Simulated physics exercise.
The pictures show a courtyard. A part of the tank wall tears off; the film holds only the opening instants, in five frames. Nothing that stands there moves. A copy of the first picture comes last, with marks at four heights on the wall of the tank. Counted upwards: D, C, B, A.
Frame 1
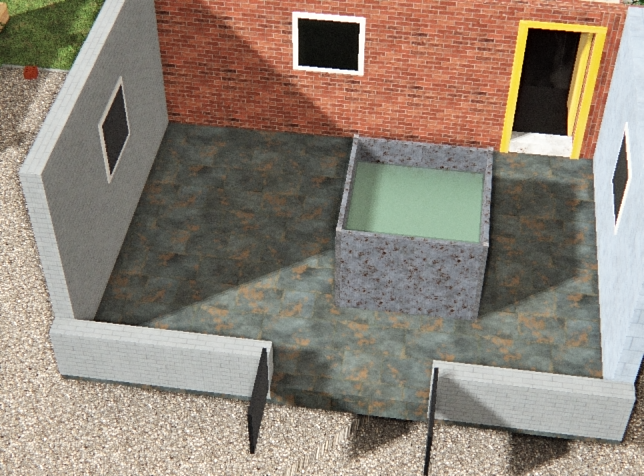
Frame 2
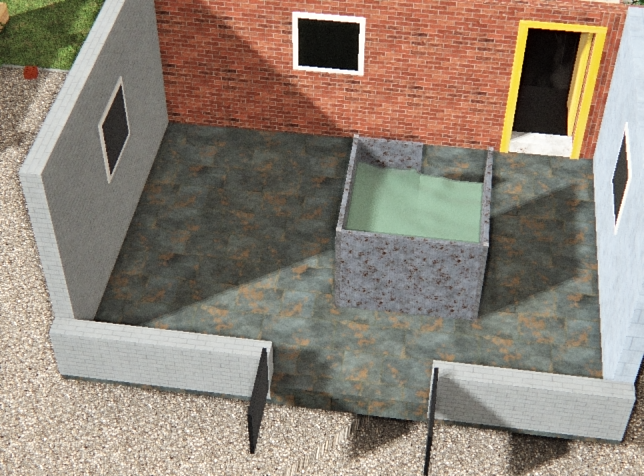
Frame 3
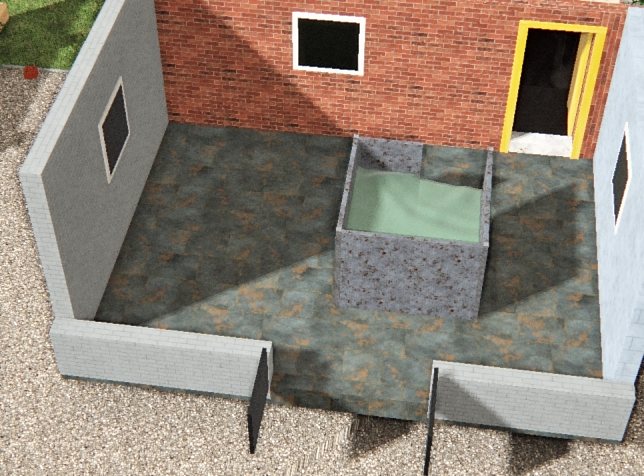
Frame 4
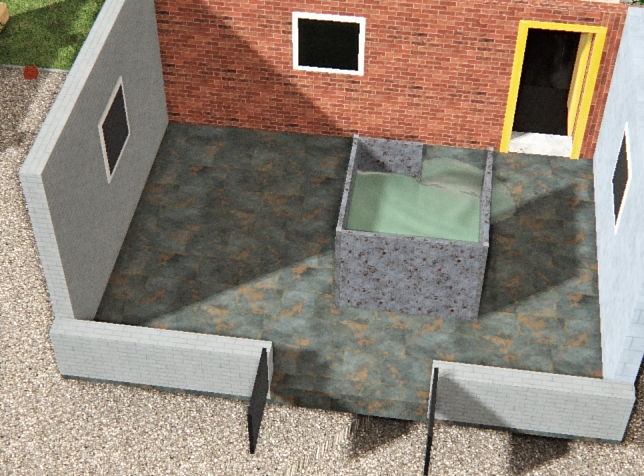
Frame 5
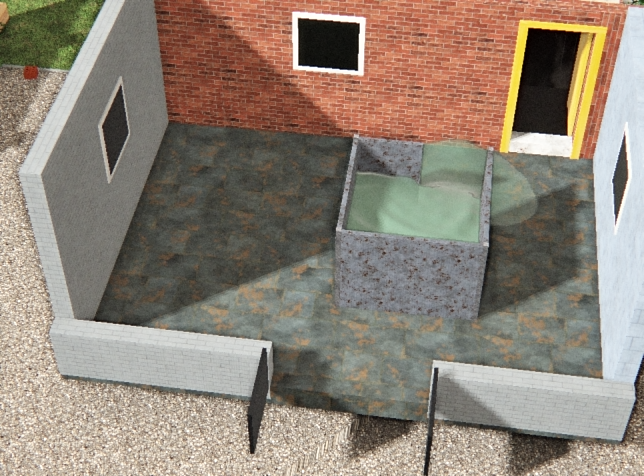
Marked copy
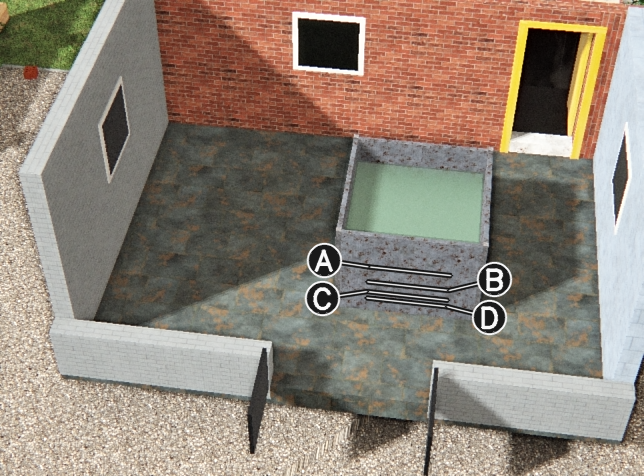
In a walled courtyard with a brick back wall and a yellow doorway, pale green water sat level in a speckled stone tank, then sank unevenly and surged out past its back right corner.
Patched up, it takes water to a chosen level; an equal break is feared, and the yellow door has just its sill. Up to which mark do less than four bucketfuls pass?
Line B just does it.
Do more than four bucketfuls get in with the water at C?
No, not at all.
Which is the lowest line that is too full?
A it is.
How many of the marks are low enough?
Three.
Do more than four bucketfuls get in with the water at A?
Yes, that goes wrong.
In white, A at (409, 271); B at (408, 286); C at (407, 295); D at (406, 302); from the bottom up D, C, B, A.
If A is chosen, about 8 bucketfuls get in.
If B is chosen, a splash gets over, under a bucket.
If C is chosen, nothing gets over.
If D is chosen, nothing gets over.
